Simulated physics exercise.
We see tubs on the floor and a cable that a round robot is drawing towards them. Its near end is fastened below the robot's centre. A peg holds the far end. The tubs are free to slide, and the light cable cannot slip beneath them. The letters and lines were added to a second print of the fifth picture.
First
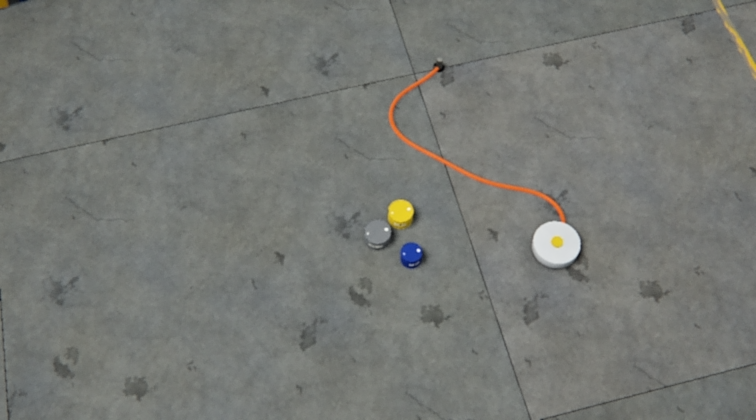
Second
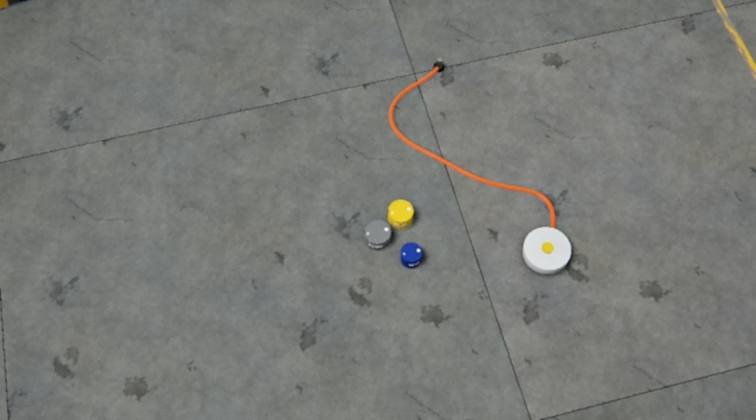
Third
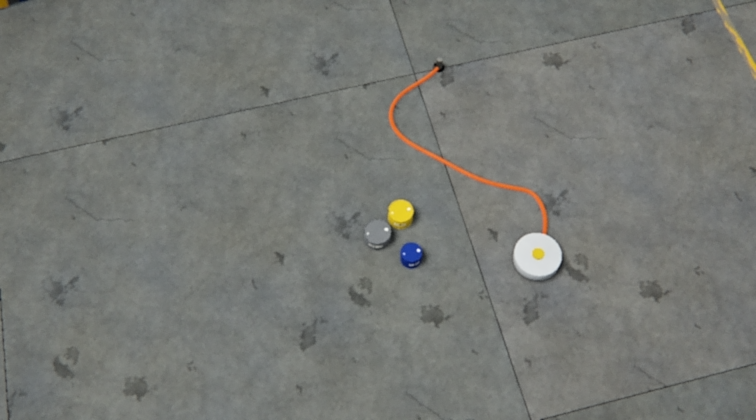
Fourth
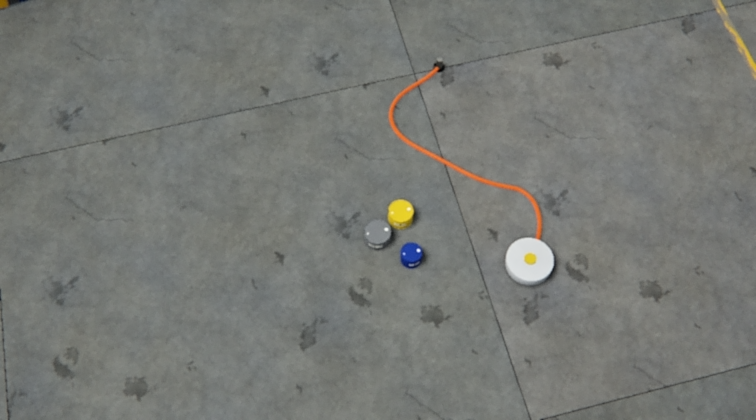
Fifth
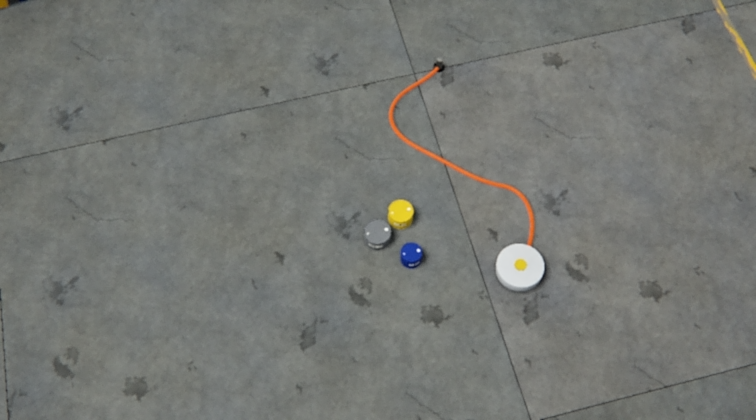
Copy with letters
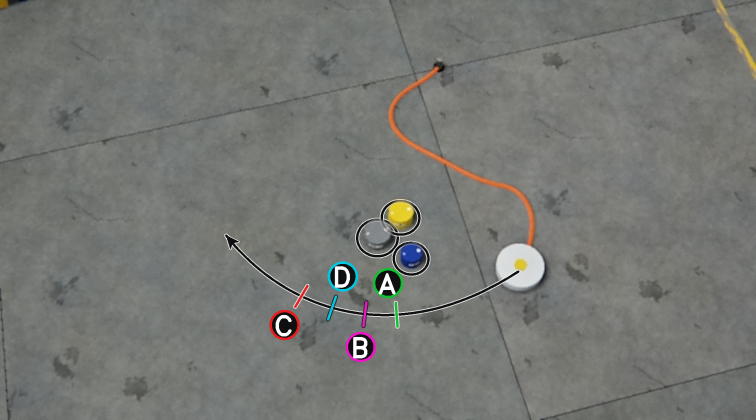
On a grey, stained floor, a round white robot trailing an orange cable slid a short way down and to the left, while the yellow, grey and blue tubs beside it stayed still.
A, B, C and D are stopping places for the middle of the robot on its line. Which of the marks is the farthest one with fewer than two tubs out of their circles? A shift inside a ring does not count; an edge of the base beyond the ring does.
As far as tick C.
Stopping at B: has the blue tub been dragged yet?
No.
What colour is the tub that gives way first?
The blue one.
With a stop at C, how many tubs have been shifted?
One.
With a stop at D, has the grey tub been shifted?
No.
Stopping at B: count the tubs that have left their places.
The count is none.
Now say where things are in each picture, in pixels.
Peg (439, 63); grey tub (377, 235); blue tub (411, 256), in the first picture.
Robot (546, 251); yellow tub (401, 215), in the second picture.
Robot (537, 257); grey tub (377, 235), in the third picture.
Robot (529, 262); yellow tub (401, 215), in the fourth picture.
Robot (520, 268); grey tub (377, 235); blue tub (411, 256); yellow tub (401, 215), in the fifth picture.
On the marked copy, A at (397, 315); B at (365, 314); C at (301, 296); D at (332, 308); the route from (518, 272) via (357, 313) to (226, 236).
With C. Early on, robot (449, 302).
Further on, robot (367, 311).
At the end, robot (301, 293); blue tub (398, 248); one over the rings.
As for the rest, A is within the limit but short; B is within the limit but short; D is within the limit but short.
